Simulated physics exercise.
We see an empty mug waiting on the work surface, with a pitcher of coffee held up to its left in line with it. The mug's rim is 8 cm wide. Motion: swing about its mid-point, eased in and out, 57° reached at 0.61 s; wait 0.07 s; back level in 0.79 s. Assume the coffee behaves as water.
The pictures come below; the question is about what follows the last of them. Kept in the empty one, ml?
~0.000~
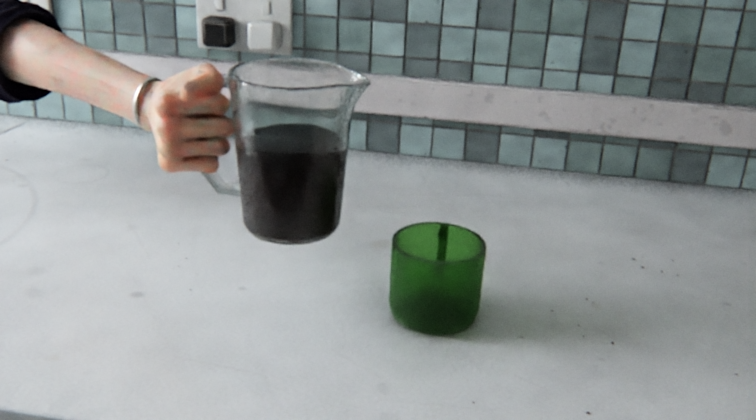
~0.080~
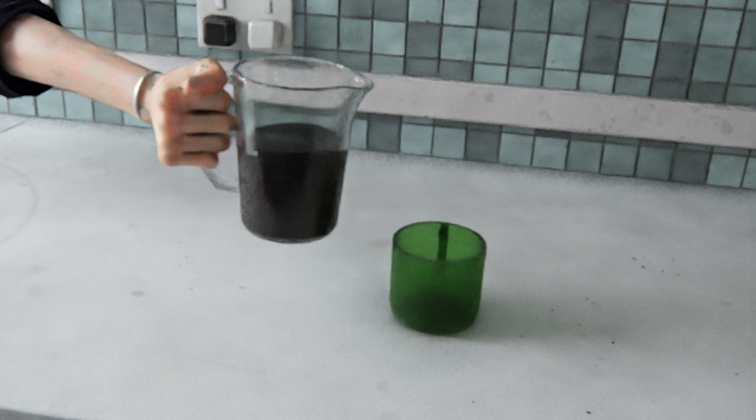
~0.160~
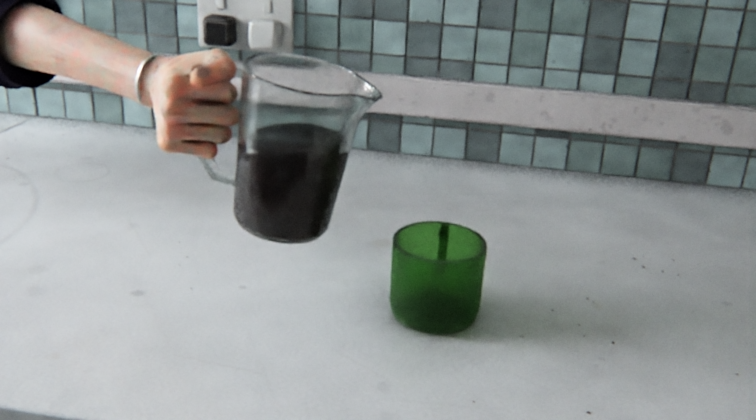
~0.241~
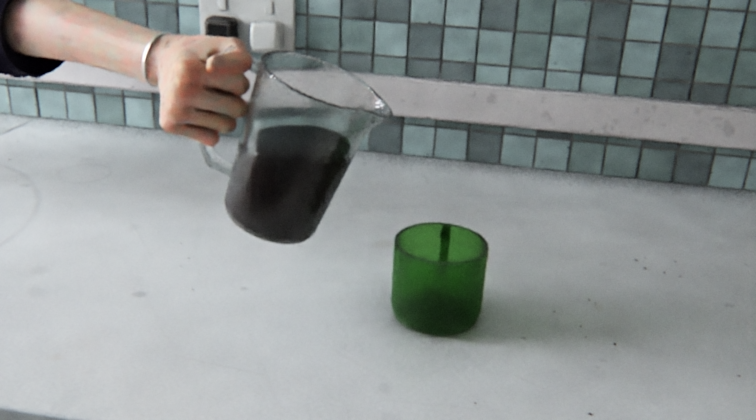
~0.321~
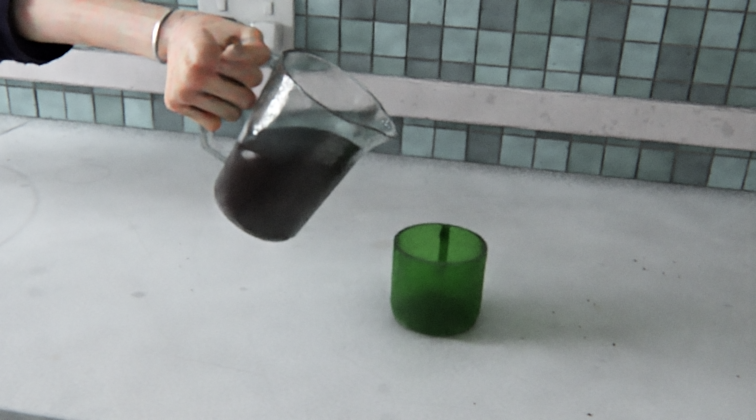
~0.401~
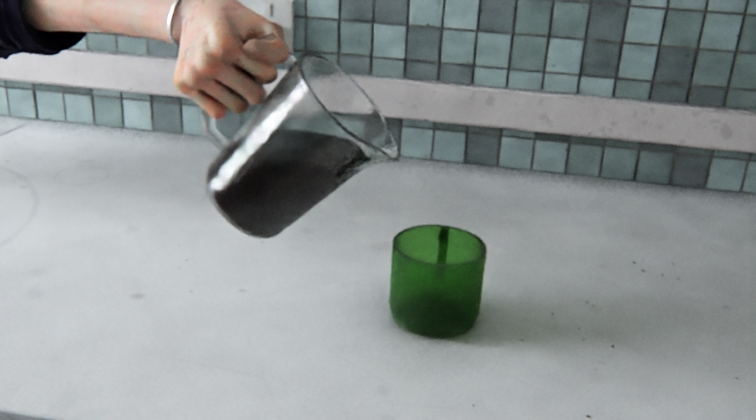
60 ml.
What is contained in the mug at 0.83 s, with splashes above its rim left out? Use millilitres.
I'd put it at about 40 ml.
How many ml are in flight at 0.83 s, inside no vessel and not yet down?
15 ml, more or less.
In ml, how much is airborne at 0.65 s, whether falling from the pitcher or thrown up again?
About 20 ml.
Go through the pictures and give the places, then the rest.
Tilt 0°; pouring edge (370, 82); surface from (256, 132) to (334, 140); the mug's rim runs from (394, 239) to (484, 249), in the first frame.
Tilt 2°; pouring edge (373, 85); surface from (255, 131) to (335, 139), in the second frame.
Tilt 9°; pouring edge (382, 95); surface from (255, 132) to (336, 139), in the third frame.
Tilt 19°; pouring edge (393, 114); surface from (252, 135) to (340, 143), in the fourth frame.
Tilt 31°; pouring edge (399, 136); surface from (242, 146) to (350, 146), in the fifth frame.
Tilt 42°; pouring edge (400, 158); surface from (231, 154) to (357, 154), in the sixth frame.
By 0.65 s the tilt is 57° and the mug has 5 ml, the pitcher 555 ml, and 0 ml is on the work surface.
By 0.83 s the tilt is 52° and the mug has 40 ml, the pitcher 520 ml, and 0 ml is on the work surface.
By 1.02 s the tilt is 34° and the mug has 60 ml, the pitcher 510 ml, and 0 ml is on the work surface.
By 1.23 s the tilt is 12° and the mug has 65 ml, the pitcher 510 ml, and 0 ml is on the work surface.
At rest the mug has 65 ml, the pitcher 510 ml, and 0 ml is on the work surface.
